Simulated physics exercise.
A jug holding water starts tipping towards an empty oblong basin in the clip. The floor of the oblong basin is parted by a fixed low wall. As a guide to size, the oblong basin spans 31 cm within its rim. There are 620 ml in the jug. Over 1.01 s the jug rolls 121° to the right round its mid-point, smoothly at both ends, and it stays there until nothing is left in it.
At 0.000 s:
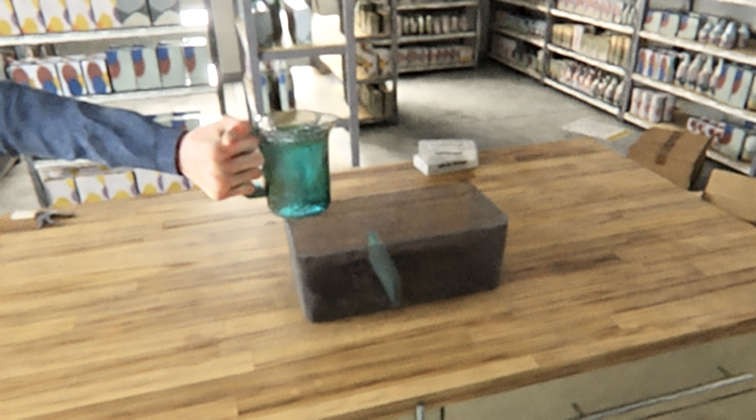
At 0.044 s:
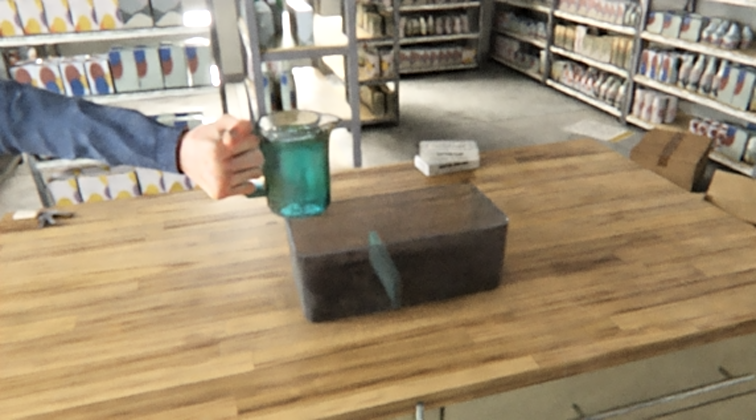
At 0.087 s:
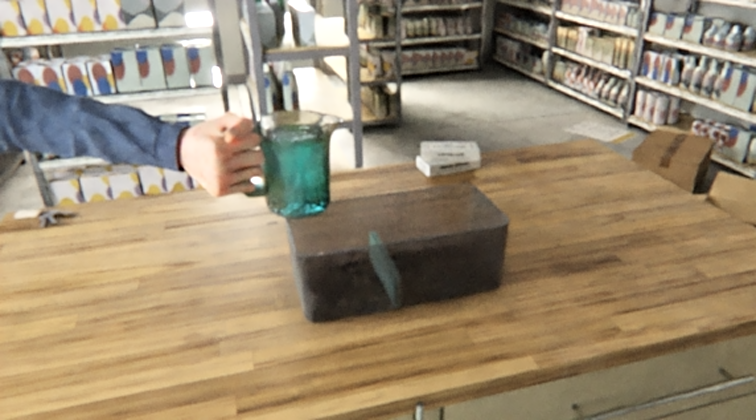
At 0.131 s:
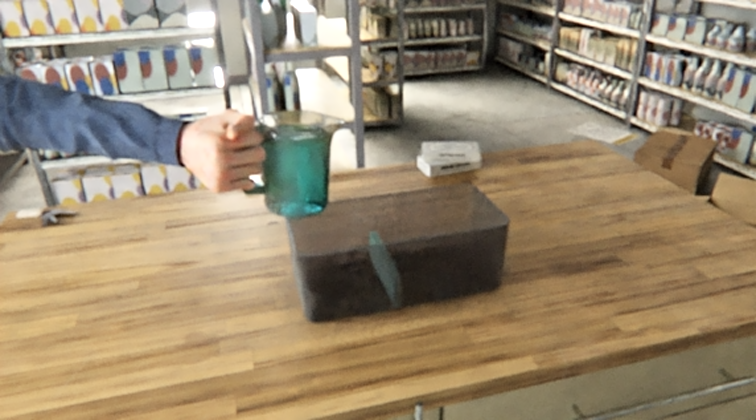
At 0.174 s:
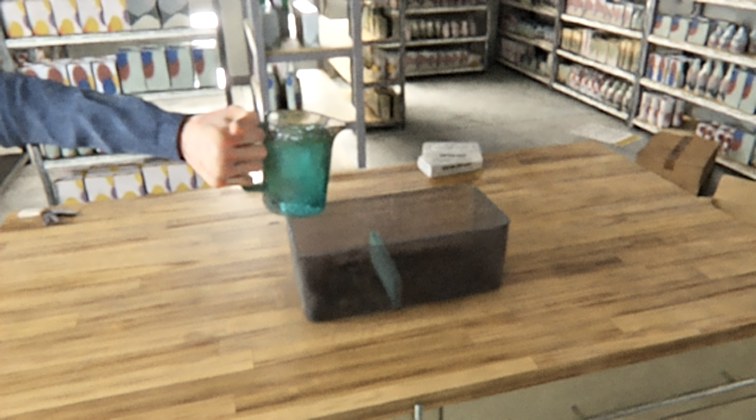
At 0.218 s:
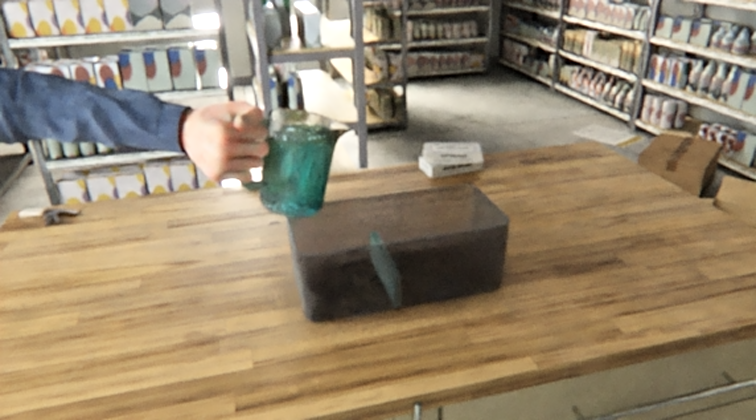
A hand holds a teal jug above a dark oblong basin and tilts it slightly right.
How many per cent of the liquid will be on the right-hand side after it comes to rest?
Some 41 per cent will be on the right-hand side.
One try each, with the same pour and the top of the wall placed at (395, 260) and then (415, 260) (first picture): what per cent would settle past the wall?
25 % and 10 %.
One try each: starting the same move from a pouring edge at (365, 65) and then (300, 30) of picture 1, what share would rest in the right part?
95 and 20 %.
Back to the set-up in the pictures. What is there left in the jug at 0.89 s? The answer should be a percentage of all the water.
Close to 14 in a hundred.
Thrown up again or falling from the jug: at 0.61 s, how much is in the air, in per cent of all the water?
Near 14 per cent at that moment.
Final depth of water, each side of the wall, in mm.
Depths: Left near 20 mm, right near 10 mm.
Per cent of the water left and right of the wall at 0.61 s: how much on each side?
Around 0 on the left and around 10 on the right.
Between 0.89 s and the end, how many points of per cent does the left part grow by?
Near 20 percent, give or take.
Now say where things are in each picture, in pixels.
The first picture shows tilt 0°; pouring edge (341, 117); surface from (259, 137) to (327, 130); the oblong basin's rim runs from (290, 233) to (490, 202); the wall's top is at (383, 253).
The second picture shows tilt 1°; pouring edge (342, 117); surface from (260, 137) to (327, 130).
The third picture shows tilt 2°; pouring edge (343, 118); surface from (261, 136) to (328, 130).
The fourth picture shows tilt 5°; pouring edge (346, 120); surface from (263, 135) to (330, 130).
The fifth picture shows tilt 9°; pouring edge (348, 123); surface from (265, 136) to (333, 130).
The sixth picture shows tilt 13°; pouring edge (351, 127); surface from (268, 136) to (337, 130).
Then, 0.61 s in, the tilt is 79° and 75 per cent is still to pour, 0 is left of the wall and 9 right of it.
Then, 0.89 s in, the tilt is 117° and 15 per cent is still to pour, 37 is left of the wall and 39 right of it.
Then, 1.19 s in, the tilt is 121° and 0 per cent is still to pour, 58 is left of the wall and 41 right of it.
Then, 1.51 s in, the tilt is 121° and 0 per cent is still to pour, 58 is left of the wall and 41 right of it.
Finally, 58 per cent lies left of the wall, 41 right of it and 1 outside.
